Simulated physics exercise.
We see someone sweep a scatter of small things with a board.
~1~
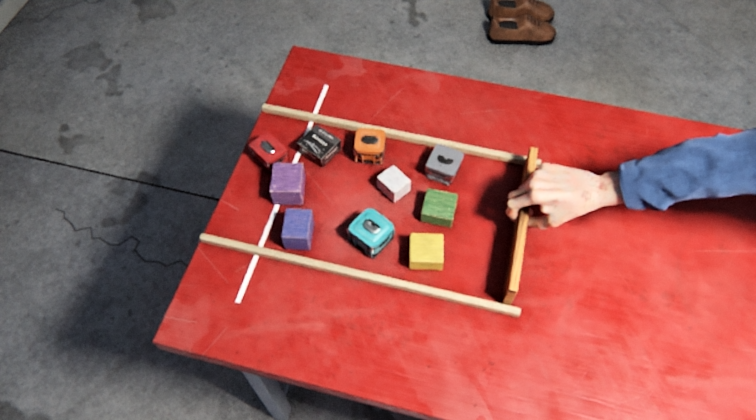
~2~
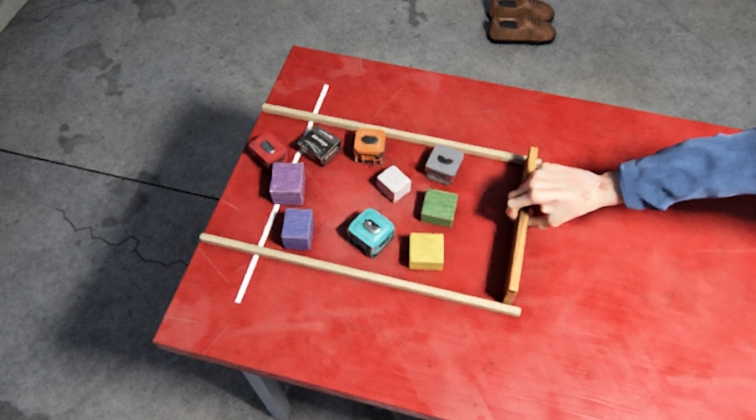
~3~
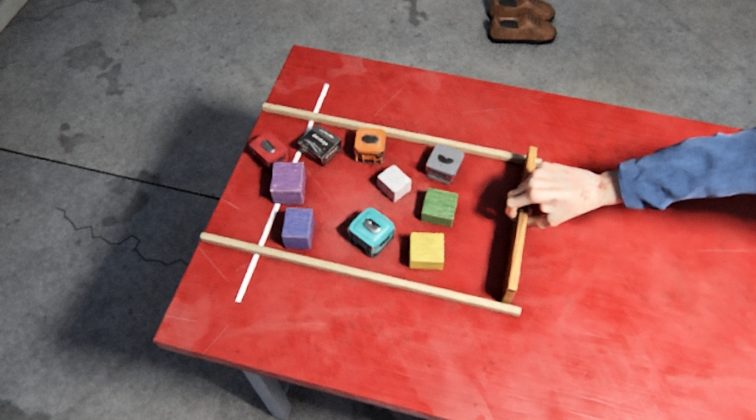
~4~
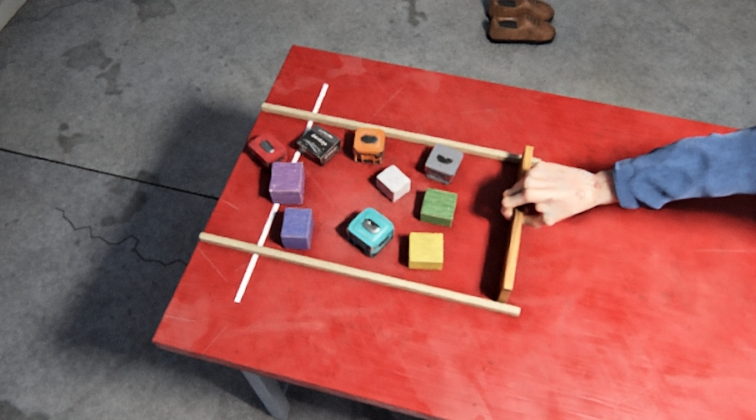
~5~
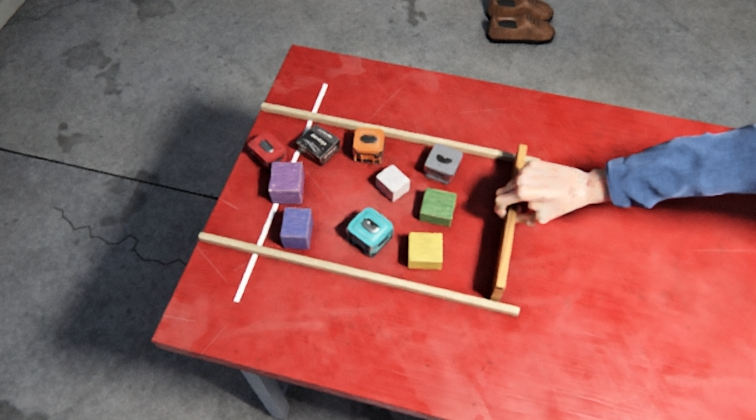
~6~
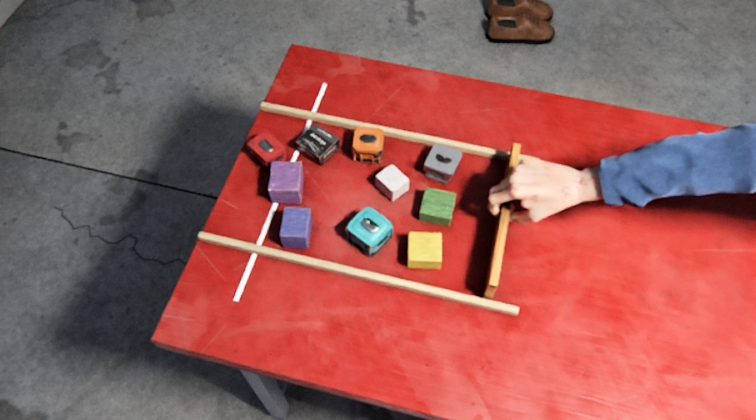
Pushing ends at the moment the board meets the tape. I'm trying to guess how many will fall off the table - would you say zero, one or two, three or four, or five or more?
Most likely three of them, or four, will slide off.
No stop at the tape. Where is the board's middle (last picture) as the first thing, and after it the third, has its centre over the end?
First at (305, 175), next at (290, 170).
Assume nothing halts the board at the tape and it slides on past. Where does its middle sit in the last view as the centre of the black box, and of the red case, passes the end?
(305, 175) and (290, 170), roughly.
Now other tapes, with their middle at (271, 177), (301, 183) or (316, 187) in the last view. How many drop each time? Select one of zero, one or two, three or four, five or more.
Taking them in turn, five or more; either one or two; not one.
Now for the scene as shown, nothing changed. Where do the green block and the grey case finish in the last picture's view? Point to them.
(271, 171) and (289, 131).
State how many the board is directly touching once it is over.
It touches 3.
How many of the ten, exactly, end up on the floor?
It comes to 3.
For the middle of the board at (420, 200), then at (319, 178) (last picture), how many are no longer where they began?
First 5 and then 10.
Soon after, none off yet; red case at rest near (268, 152); purple block at rest near (287, 182); black box at rest near (318, 145).
After that, none off yet; red case at rest near (268, 152); purple block at rest near (287, 182); black box moving near (311, 144).
And then, none off yet; red case moving near (264, 151); purple block displaced a little near (274, 180); black box displaced well along near (270, 124).
In the end, the number that fall off is three or four; gone, blue block, black box and red case.
